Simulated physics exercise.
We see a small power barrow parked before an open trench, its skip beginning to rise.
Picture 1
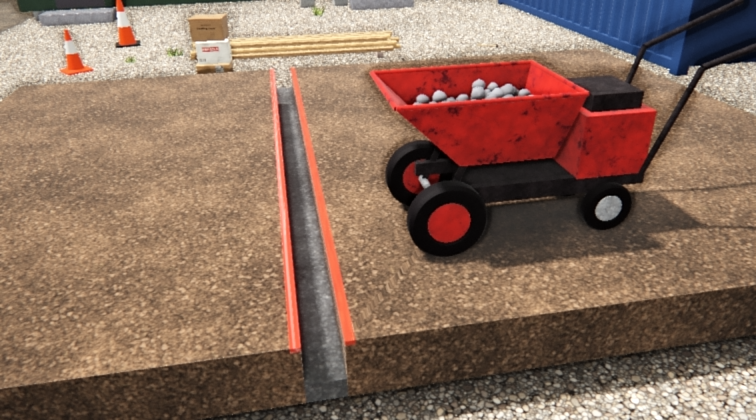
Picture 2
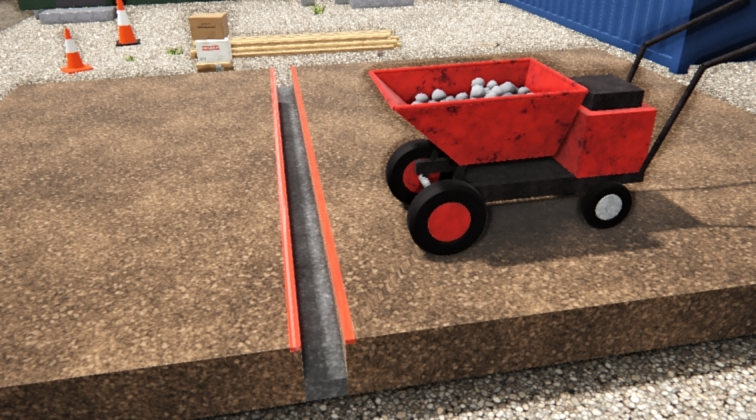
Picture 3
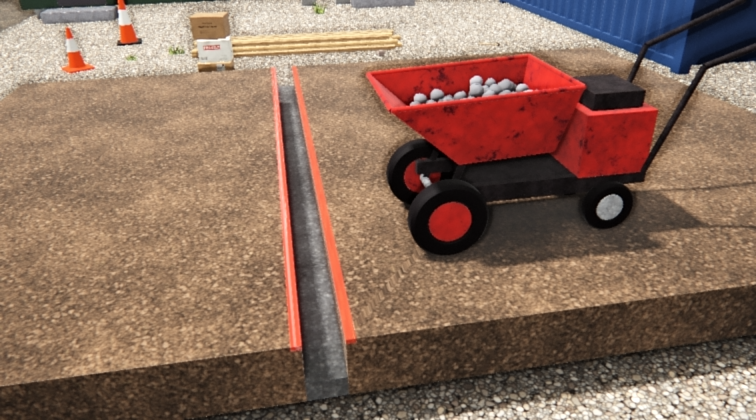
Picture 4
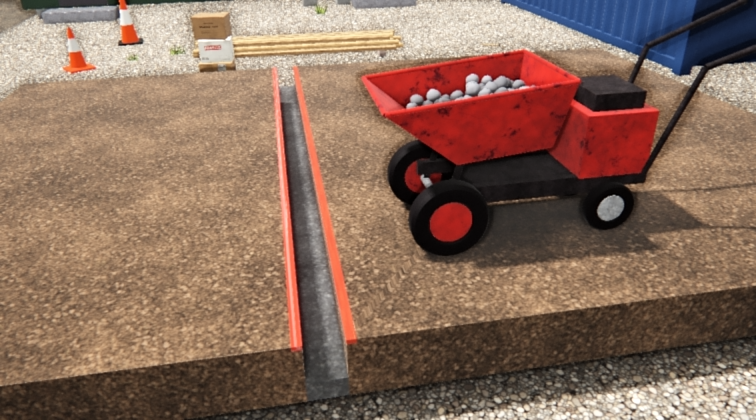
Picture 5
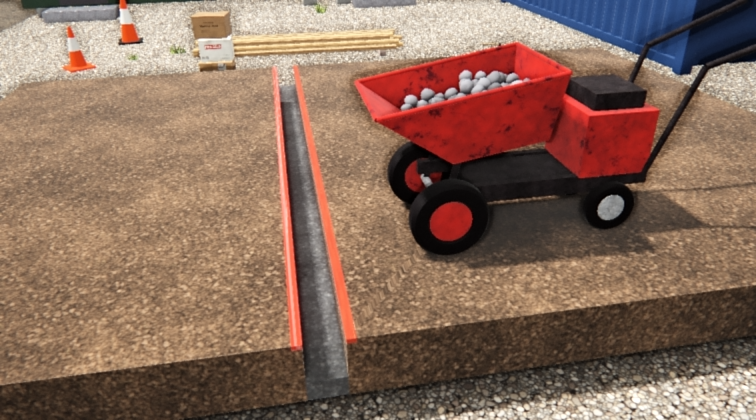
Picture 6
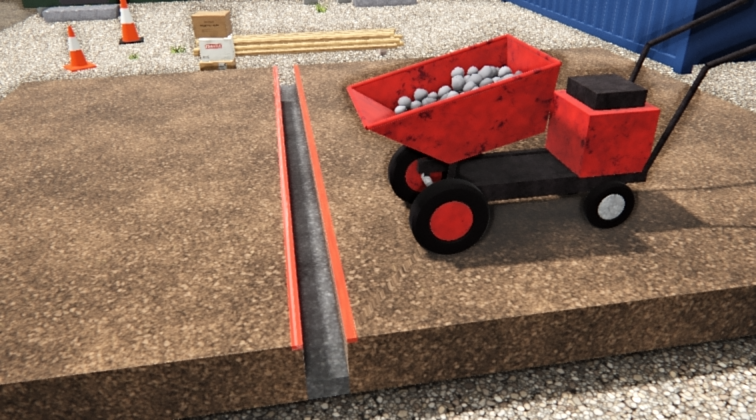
On a patch of brown ground beside gravel, a red power barrow loaded with round grey cobbles stands right of a narrow, red-edged trench. Its skip starts level, then gradually tilts forward to the left while the wheels stay still.
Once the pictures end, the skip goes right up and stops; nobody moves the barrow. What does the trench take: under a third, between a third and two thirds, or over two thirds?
In the trench: Between a third and two thirds.
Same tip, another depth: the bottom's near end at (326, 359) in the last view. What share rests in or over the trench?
Near 20 %.
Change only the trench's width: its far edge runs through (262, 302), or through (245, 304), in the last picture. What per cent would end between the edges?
First some 90, then 100 per cent.
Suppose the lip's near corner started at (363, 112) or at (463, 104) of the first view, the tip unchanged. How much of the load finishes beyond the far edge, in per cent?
The first gives 60 %, the second 0 %.
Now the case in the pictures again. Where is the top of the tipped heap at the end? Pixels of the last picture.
Close to (273, 220).
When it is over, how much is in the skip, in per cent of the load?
It comes to 15 per cent or so.
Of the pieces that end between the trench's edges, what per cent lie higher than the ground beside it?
It comes to 10 per cent or so.
Just after the last frame, skip tipped steeply; every one in the skip.
A moment on, skip tipped right over; the larger part in the skip; about a tenth in or heaped over the trench; about a tenth beyond it.
Further on, skip tipped right over; roughly a quarter in the skip; roughly half in or heaped over the trench; roughly a third beyond it.
When it is over, skip tipped right over; about a tenth in the skip; roughly half in or heaped over the trench; roughly a third beyond it.
